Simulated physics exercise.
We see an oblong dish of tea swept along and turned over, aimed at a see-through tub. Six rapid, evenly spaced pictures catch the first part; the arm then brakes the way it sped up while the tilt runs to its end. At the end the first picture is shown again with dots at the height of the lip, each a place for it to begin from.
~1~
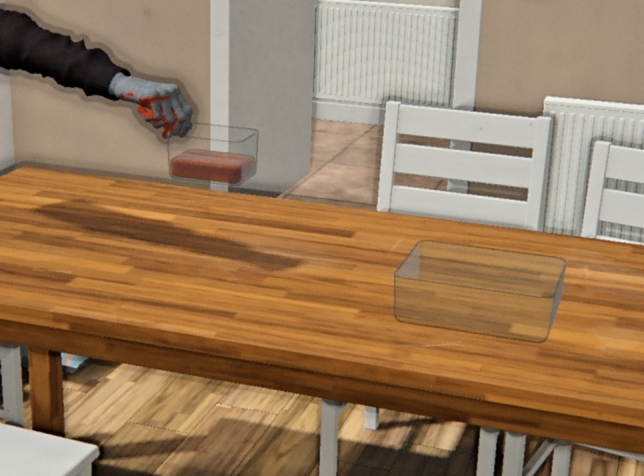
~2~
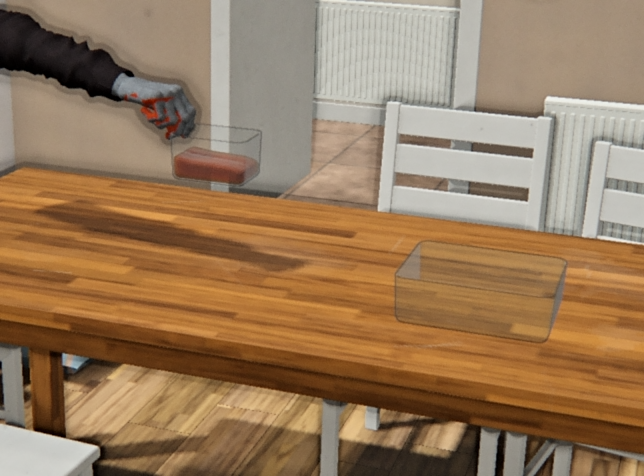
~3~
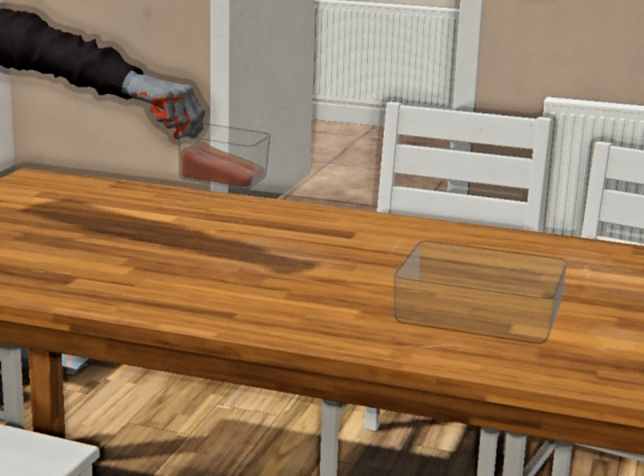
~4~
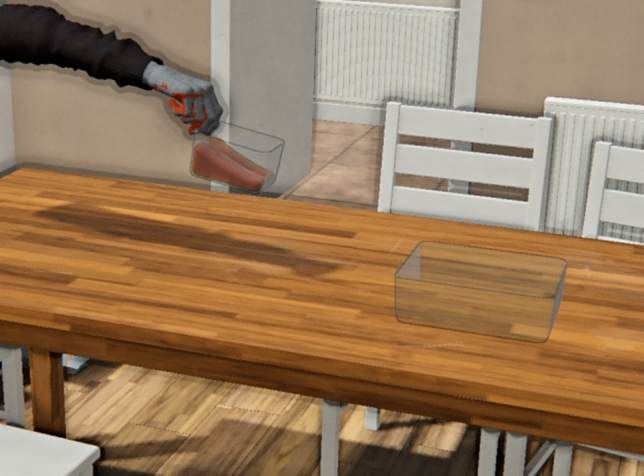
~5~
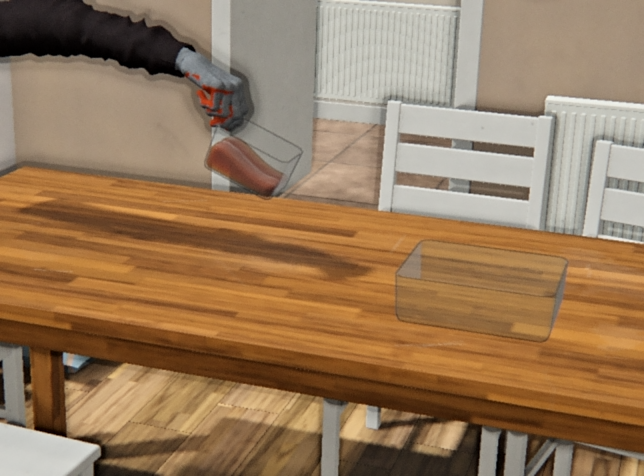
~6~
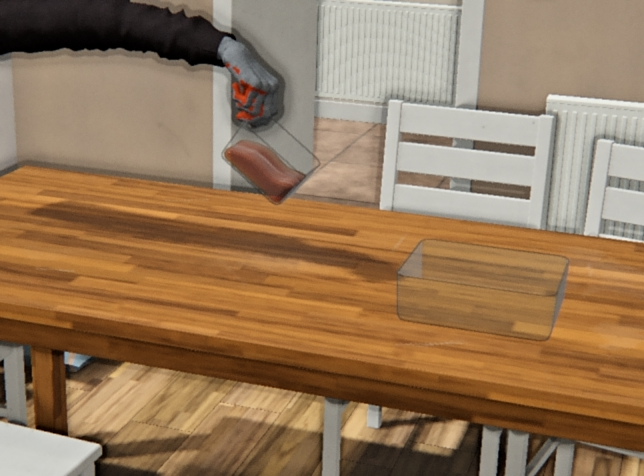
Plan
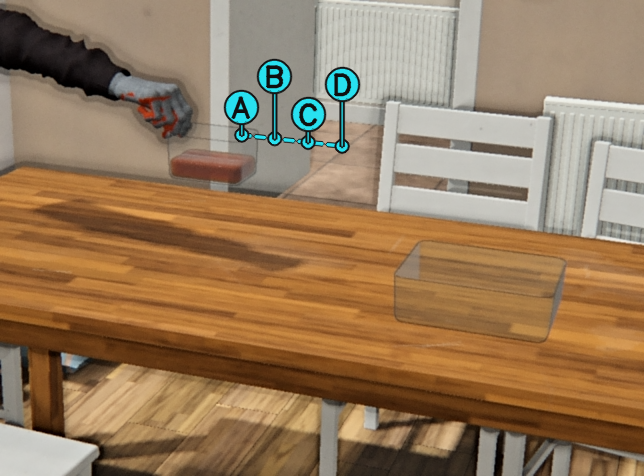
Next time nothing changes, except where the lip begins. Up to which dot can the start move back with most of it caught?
It is B.
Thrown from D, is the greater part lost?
No.
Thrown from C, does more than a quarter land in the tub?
Yes.
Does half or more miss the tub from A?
Yes.
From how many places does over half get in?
Three of them.
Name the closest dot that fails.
The answer is A.
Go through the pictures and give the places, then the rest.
The first picture shows upright, lip at (249, 135); tub from (394, 319) to (548, 343); nothing has left yet.
The second picture shows upright, lip at (253, 136); nothing has left yet.
The third picture shows tipped about 3°, lip at (261, 139); nothing has left yet.
The fourth picture shows tipped about 10°, lip at (276, 146); nothing has left yet.
The fifth picture shows tipped about 22°, lip at (295, 156); nothing has left yet.
The sixth picture shows tipped about 37°, lip at (313, 168); nothing has left yet.
On the marked copy, A at (241, 135); B at (274, 138); C at (308, 142); D at (342, 146).
Choosing A, about 25 % lands in the tub, 71 % falls short and 4 % goes beside or beyond.
Choosing B, about 67 % lands in the tub, 17 % falls short and 16 % goes beside or beyond.
Choosing C, about 79 % lands in the tub, 6 % falls short and 15 % goes beside or beyond.
Choosing D, about 85 % lands in the tub, 5 % falls short and 9 % goes beside or beyond.
